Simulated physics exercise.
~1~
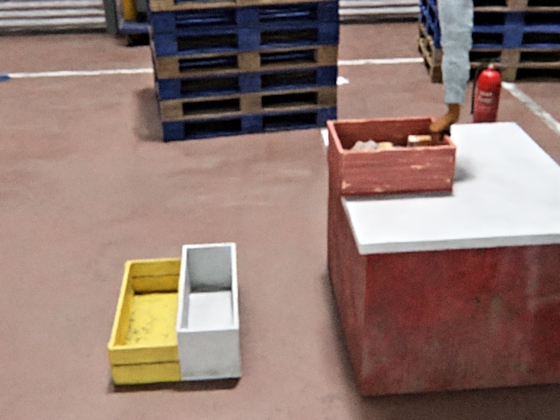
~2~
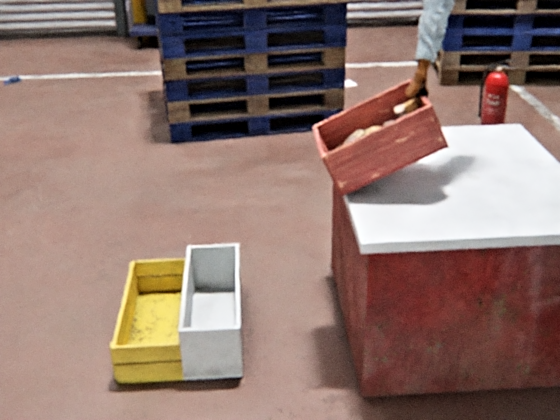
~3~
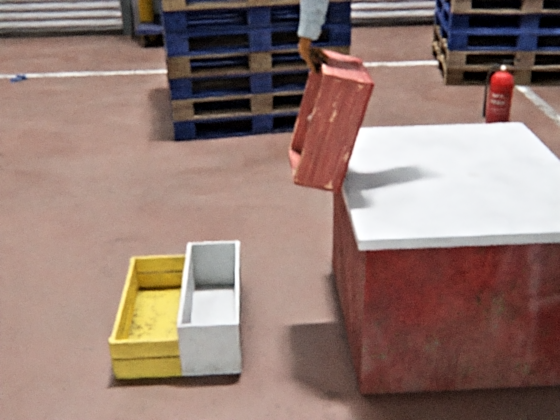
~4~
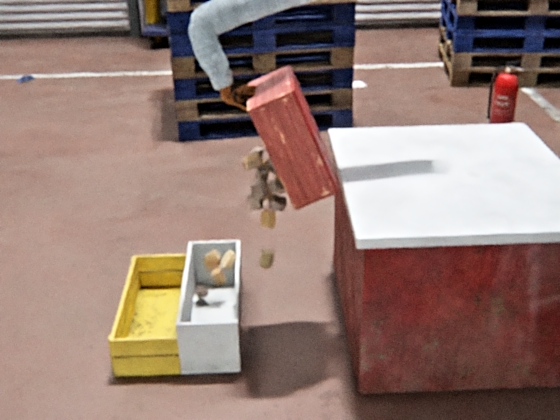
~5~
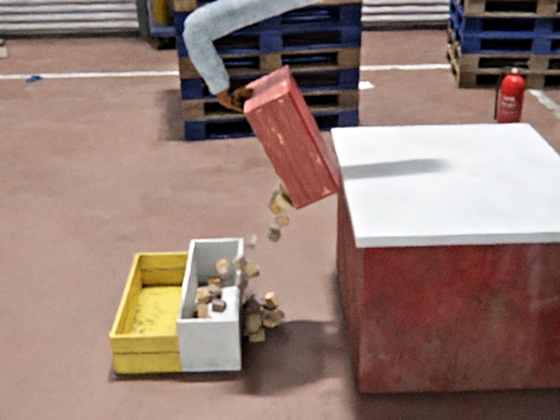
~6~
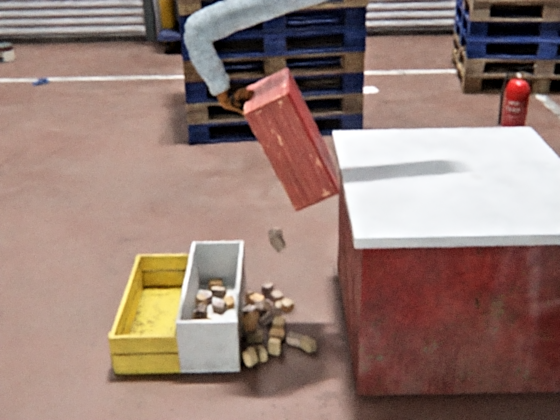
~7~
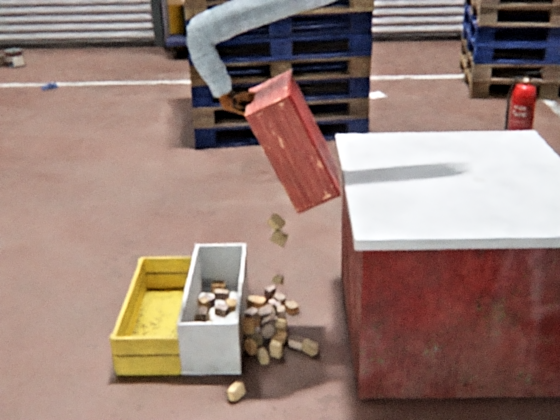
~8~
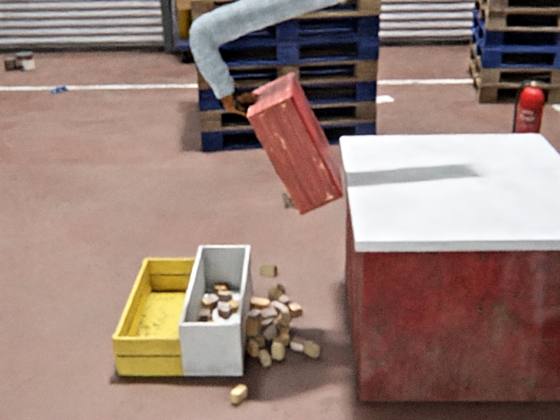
A red box full of small timber offcuts sits on a white-topped red bench in a warehouse, seen from slightly above, with a white box and a yellow box side by side on the floor to the left. Stacked pallets and a fire extinguisher stand behind. A hand in a pale blue sleeve tilts the red box leftward over the bench's edge until its mouth points down. Offcuts tumble out, some first landing in the white box, then more piling on the floor between it and the bench. The box stays tipped as the last pieces drop, leaving the biggest heap on the floor and the yellow box empty.
